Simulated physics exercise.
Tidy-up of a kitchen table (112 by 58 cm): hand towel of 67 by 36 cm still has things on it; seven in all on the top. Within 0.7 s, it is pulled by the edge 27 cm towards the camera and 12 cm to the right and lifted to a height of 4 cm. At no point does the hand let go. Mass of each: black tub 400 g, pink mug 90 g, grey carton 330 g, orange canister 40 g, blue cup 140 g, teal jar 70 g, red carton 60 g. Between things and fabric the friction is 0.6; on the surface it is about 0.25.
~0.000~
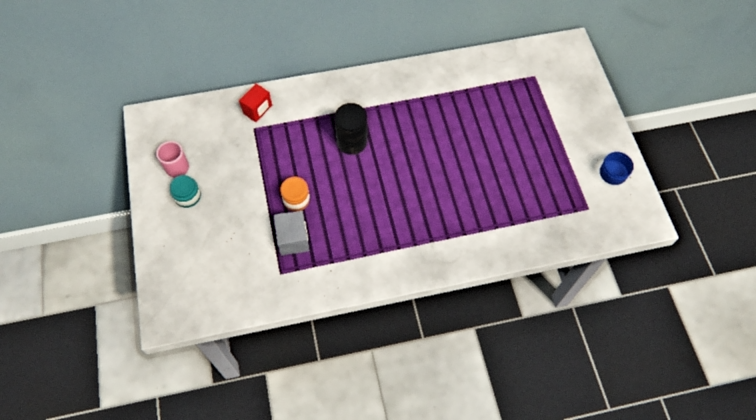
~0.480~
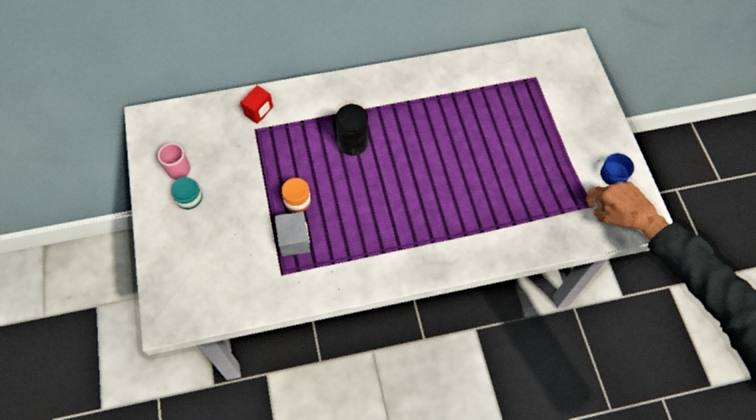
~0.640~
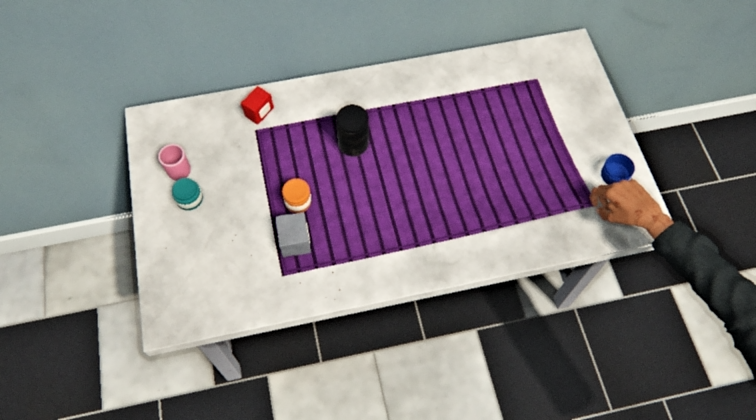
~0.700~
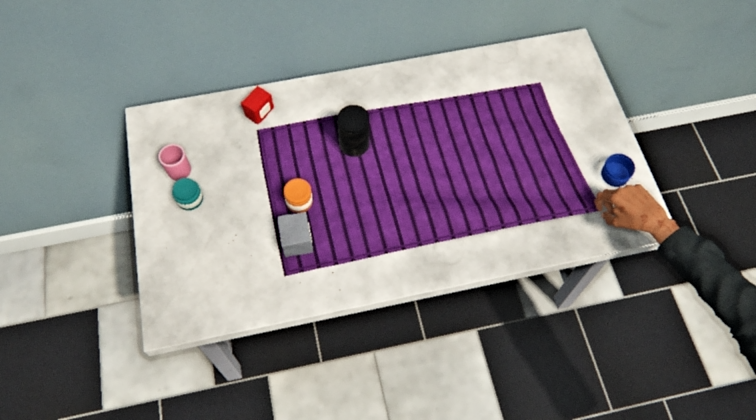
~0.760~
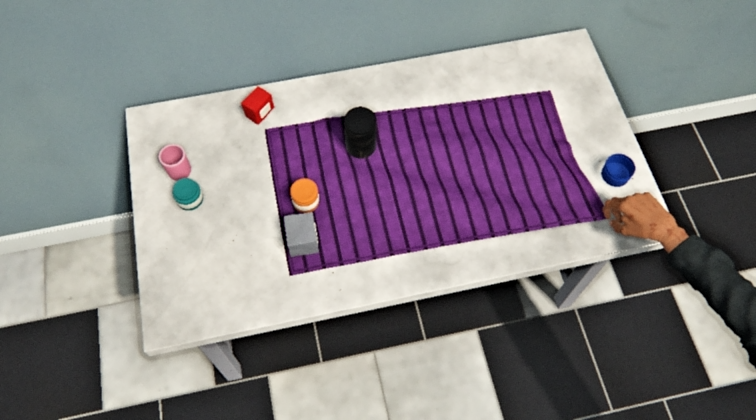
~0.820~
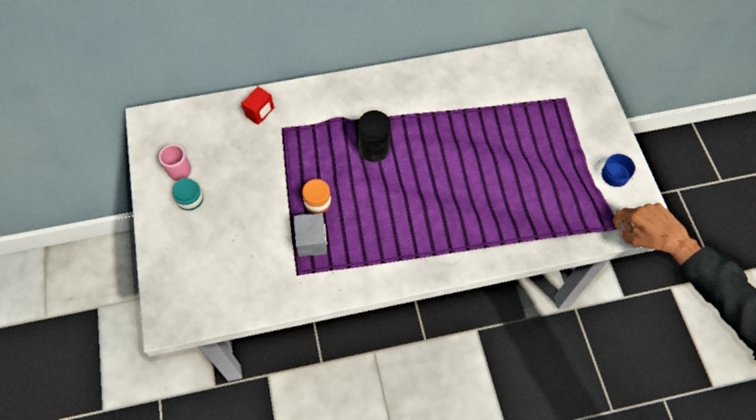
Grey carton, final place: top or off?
It does not go overboard.
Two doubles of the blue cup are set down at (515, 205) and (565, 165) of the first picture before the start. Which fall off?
In order: Comes off; comes off.
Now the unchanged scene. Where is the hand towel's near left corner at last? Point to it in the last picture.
It settles at roughly (367, 288).
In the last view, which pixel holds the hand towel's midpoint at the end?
(539, 235) or thereabouts.
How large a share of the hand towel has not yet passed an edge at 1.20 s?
Roughly 80%.
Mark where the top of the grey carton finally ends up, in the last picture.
Near (394, 247).
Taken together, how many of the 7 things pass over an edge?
After counting, the figure is 0.
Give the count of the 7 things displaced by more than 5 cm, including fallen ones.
4.
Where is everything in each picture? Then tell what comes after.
In the first frame, grey carton (290, 227); hand towel corners (280, 275) (253, 128) (535, 76) (589, 210).
In the second frame, hand towel corners (281, 276) (255, 129); grip (593, 207).
In the third frame, hand towel corners (282, 276) (255, 130); grip (596, 205).
In the fourth frame, hand towel corners (284, 276) (257, 130); grip (601, 210).
In the fifth frame, orange canister (304, 190); grey carton (300, 228); black tub (360, 119); hand towel corners (290, 276) (265, 129); grip (609, 218).
In the sixth frame, grey carton (309, 229); hand towel corners (297, 276) (281, 128) (566, 98); grip (620, 228).
After 0.9 s, 100 % of the hand towel is still over the top; grey carton 8 cm off its start, black tub 12 cm off its start, orange canister 10 cm off its start.
After 1.1 s, 90 % of the hand towel is still over the top; grey carton 13 cm off its start, black tub 19 cm off its start, orange canister 15 cm off its start.
After 1.2 s, 80 % of the hand towel is still over the top; grey carton 18 cm off its start at (382, 244), black tub 27 cm off its start at (478, 155), orange canister 22 cm off its start at (399, 208).
After 1.3 s, 75 % of the hand towel is still over the top; grey carton 20 cm off its start, black tub 31 cm off its start, orange canister 24 cm off its start.
After 2.9 s, 75 % of the hand towel is still over the top; grey carton 21 cm off its start at (394, 247), black tub 31 cm off its start at (496, 163), orange canister 25 cm off its start at (413, 212), blue cup 7 cm off its start at (651, 180).
